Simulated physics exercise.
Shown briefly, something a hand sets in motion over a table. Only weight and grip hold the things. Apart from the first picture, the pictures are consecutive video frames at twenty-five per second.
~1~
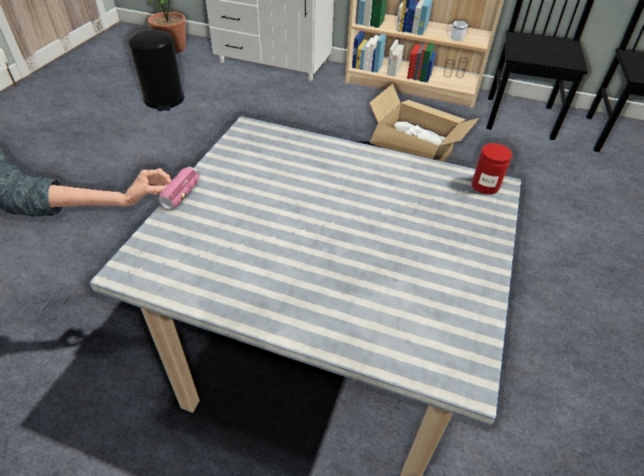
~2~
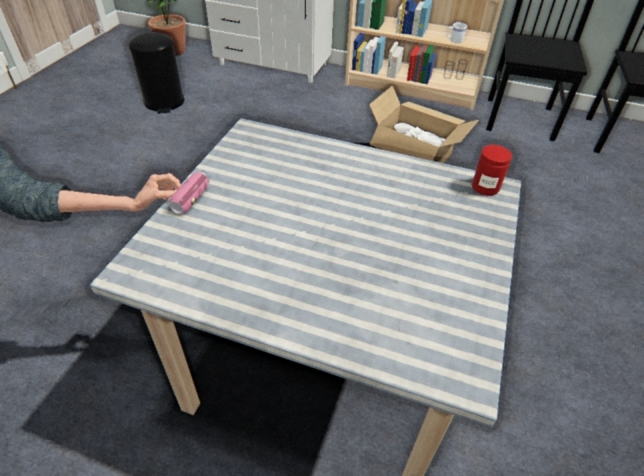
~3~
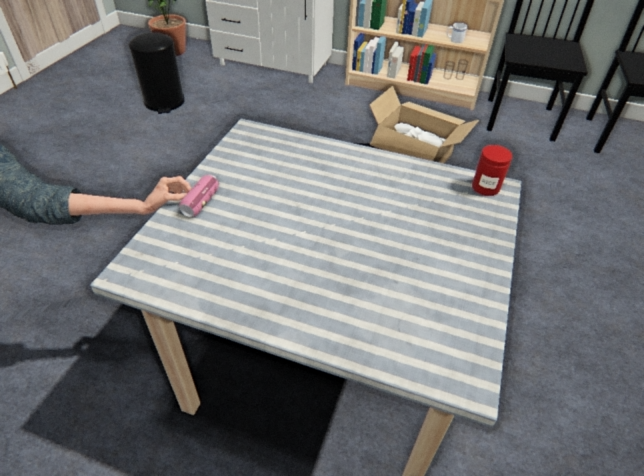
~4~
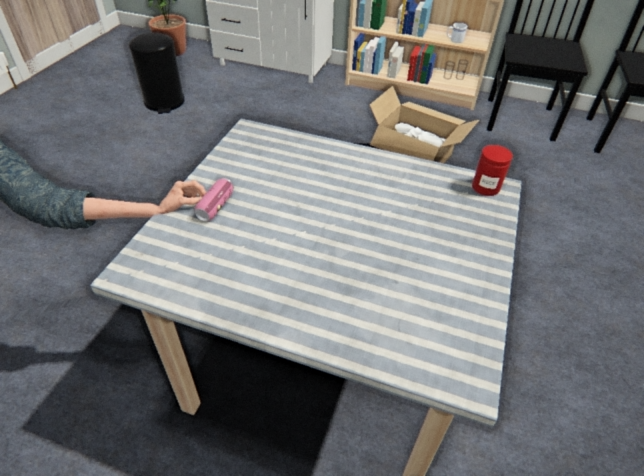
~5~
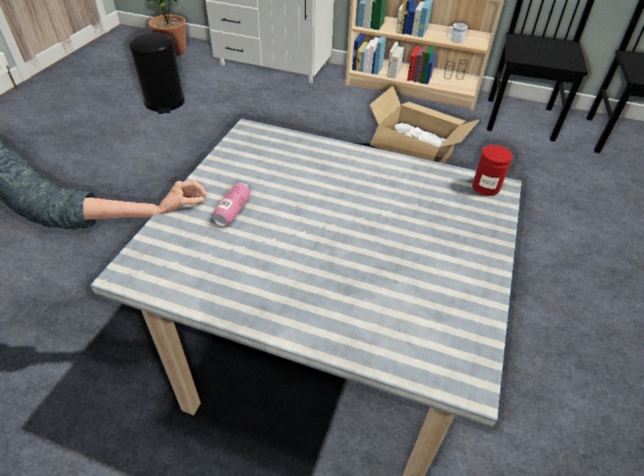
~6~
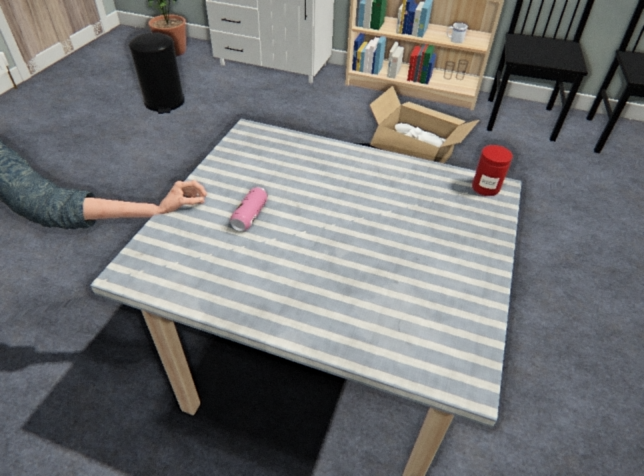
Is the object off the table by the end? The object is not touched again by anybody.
Yes, it finishes off the table.
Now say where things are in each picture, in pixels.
In the first frame, under the hand; pink can (179, 188).
In the second frame, under the hand; pink can (189, 193).
In the third frame, under the hand; pink can (200, 195).
In the fourth frame, pink can (215, 199).
In the fifth frame, pink can (232, 204) moved about its own width.
In the sixth frame, pink can (249, 209) moved well along.
Then, 0.20 s later than the last frame, pink can moved well along near (340, 233).
Then, 0.50 s later than the last frame, pink can moved well along near (484, 271).
Then, 0.70 s later than the last frame, pink can now off the table.
Then, 1.00 s later than the last frame, things are still on the move.
When it is over, off the table, pink can.
